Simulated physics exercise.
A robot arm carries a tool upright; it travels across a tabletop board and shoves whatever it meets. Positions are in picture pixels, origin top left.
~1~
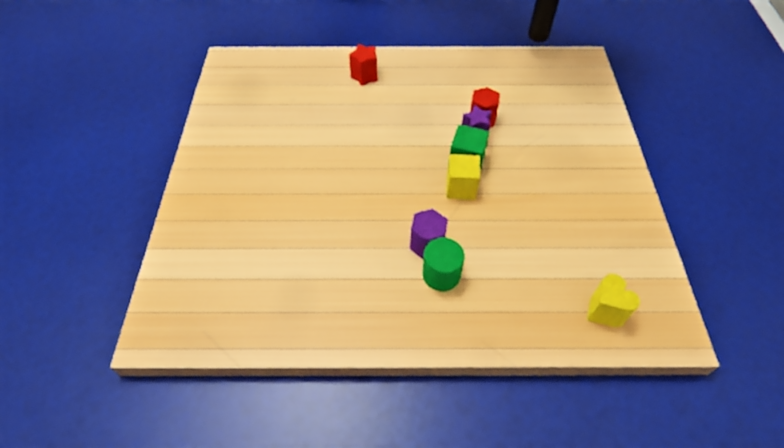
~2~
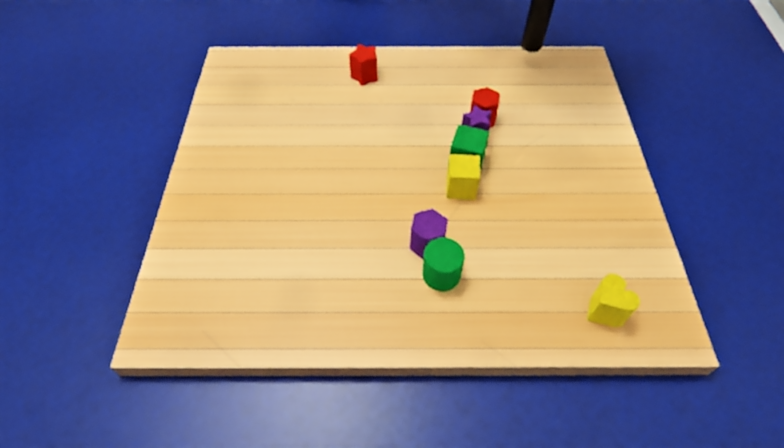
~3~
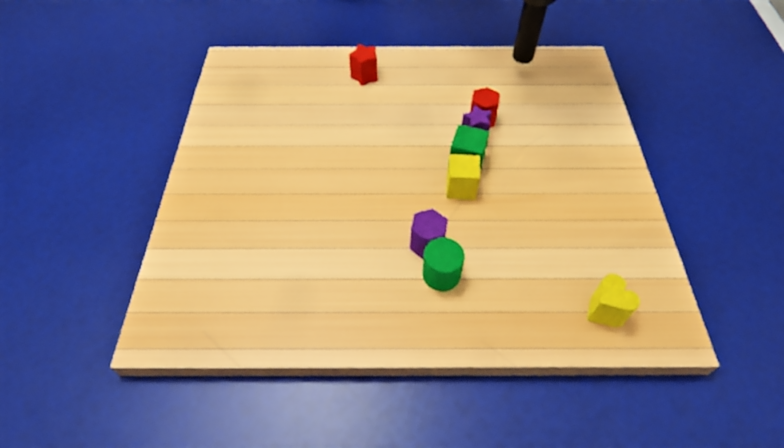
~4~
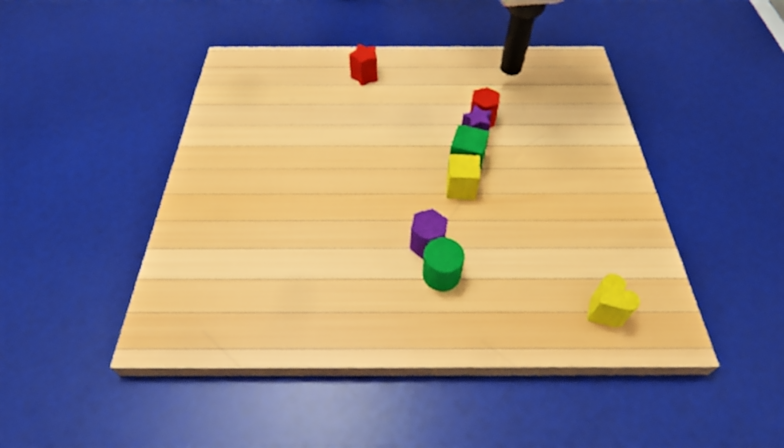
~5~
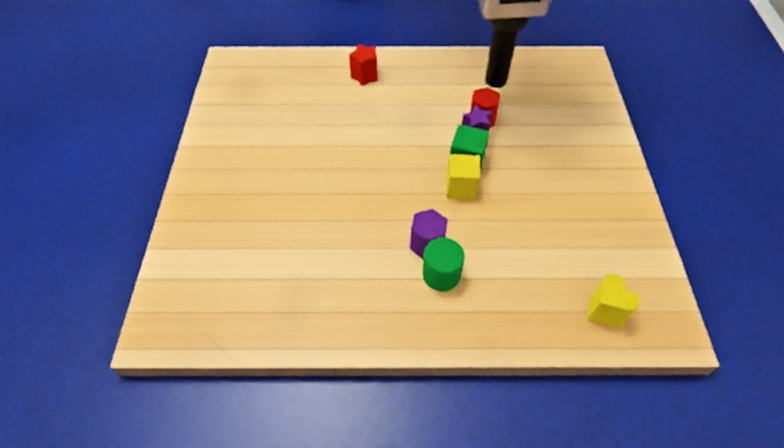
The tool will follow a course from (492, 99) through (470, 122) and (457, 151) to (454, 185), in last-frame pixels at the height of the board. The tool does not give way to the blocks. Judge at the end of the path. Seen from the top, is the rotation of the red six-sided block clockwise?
Yes
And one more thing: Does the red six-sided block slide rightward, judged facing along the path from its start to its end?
Yes, that is what happens.
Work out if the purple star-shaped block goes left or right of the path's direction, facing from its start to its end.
Sideways, to the right.
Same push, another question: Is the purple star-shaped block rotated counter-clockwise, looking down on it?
Answer: Yes.
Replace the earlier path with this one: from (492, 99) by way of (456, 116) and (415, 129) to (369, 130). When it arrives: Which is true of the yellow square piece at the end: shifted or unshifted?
That block will leave its spot.
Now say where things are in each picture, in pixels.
In the first frame, lower end of the tool at (538, 36), tops of blocks, yellow square piece at (465, 166), green square piece at (471, 138), purple star-shaped block at (478, 115), red six-sided block at (486, 96).
In the second frame, tool at (531, 46), blocks as before.
In the third frame, tool at (523, 57), blocks as before.
In the fourth frame, tool at (511, 69), blocks as before.
In the fifth frame, tool at (496, 81), yellow square piece at (465, 166), green square piece at (471, 138), purple star-shaped block at (478, 115), red six-sided block at (486, 96).
On the path given first. One third of the way, tool at (473, 105); yellow square piece at (464, 183); green square piece at (464, 159), turned 15° anticlockwise; purple star-shaped block at (466, 135), turned 15° anticlockwise; red six-sided block at (470, 117).
Two thirds of the way, tool at (459, 134); yellow square piece at (468, 218), turned 30° anticlockwise; green square piece at (453, 193), turned 40° anticlockwise; purple star-shaped block at (447, 168), turned 15° anticlockwise; red six-sided block at (454, 148).
At the end, tool at (457, 168); yellow square piece at (474, 233), turned 45° anticlockwise; green square piece at (450, 210), turned 55° anticlockwise; purple star-shaped block at (419, 197), turned 40° anticlockwise; red six-sided block at (436, 176), turned 60° clockwise.
